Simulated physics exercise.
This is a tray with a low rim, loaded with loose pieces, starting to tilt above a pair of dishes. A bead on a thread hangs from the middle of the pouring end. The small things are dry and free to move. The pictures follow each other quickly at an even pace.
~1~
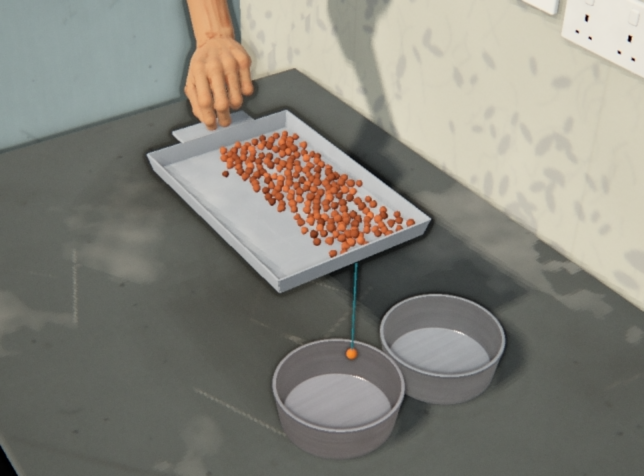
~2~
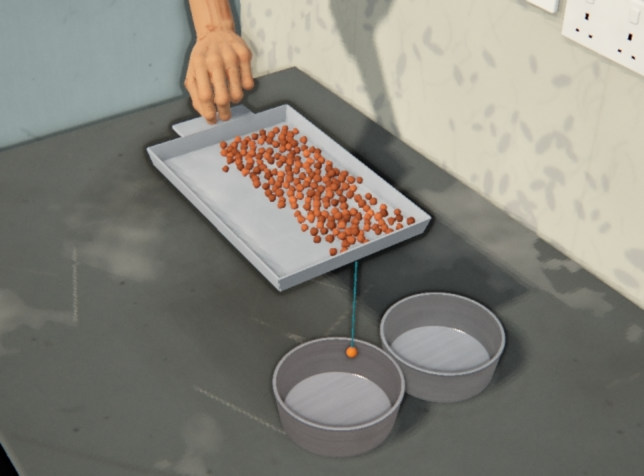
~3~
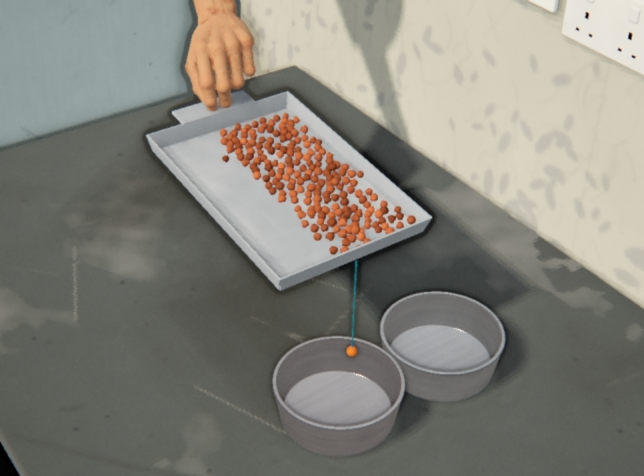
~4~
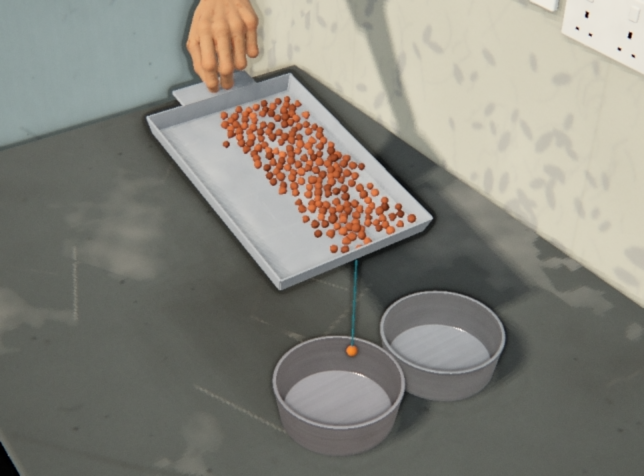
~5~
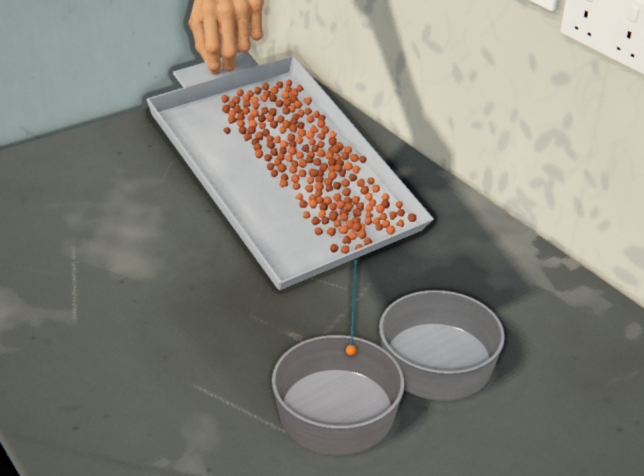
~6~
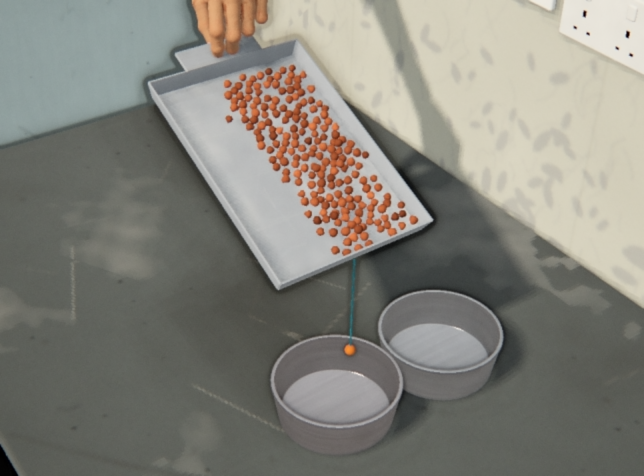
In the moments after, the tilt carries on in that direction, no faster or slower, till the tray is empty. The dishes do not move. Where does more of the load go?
It favours the left dish.
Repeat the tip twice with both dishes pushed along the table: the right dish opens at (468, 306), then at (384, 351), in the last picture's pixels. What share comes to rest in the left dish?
First some 30, then 20 per cent.
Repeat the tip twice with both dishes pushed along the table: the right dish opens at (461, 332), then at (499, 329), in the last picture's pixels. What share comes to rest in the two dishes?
Roughly 70 per cent, and 70 per cent.
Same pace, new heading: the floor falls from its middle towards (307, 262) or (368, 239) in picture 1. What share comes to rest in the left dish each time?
Near 60 % and 20 %.
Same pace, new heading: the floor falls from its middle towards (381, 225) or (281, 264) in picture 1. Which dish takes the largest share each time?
One: Right. Two: The left dish.
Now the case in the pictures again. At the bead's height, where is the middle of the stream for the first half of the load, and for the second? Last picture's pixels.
The first part at (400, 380); the rest at (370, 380).
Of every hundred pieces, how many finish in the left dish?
Some 50 per cent.
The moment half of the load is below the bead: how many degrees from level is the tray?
At about 110°.
Soon, tray tipped steeply; nearly all on the tray; a stray few in the air.
A while on, tray tipped past a quarter turn; about half on the tray; a small part in the left dish; a small part in the right dish; a small part outside both; about a third in the air.
Towards the end, tray tipped past a quarter turn; about half in the left dish; a small part in the right dish; about a third outside both.
Finally, tray tipped past a quarter turn; about half in the left dish; a small part in the right dish; about a third outside both.
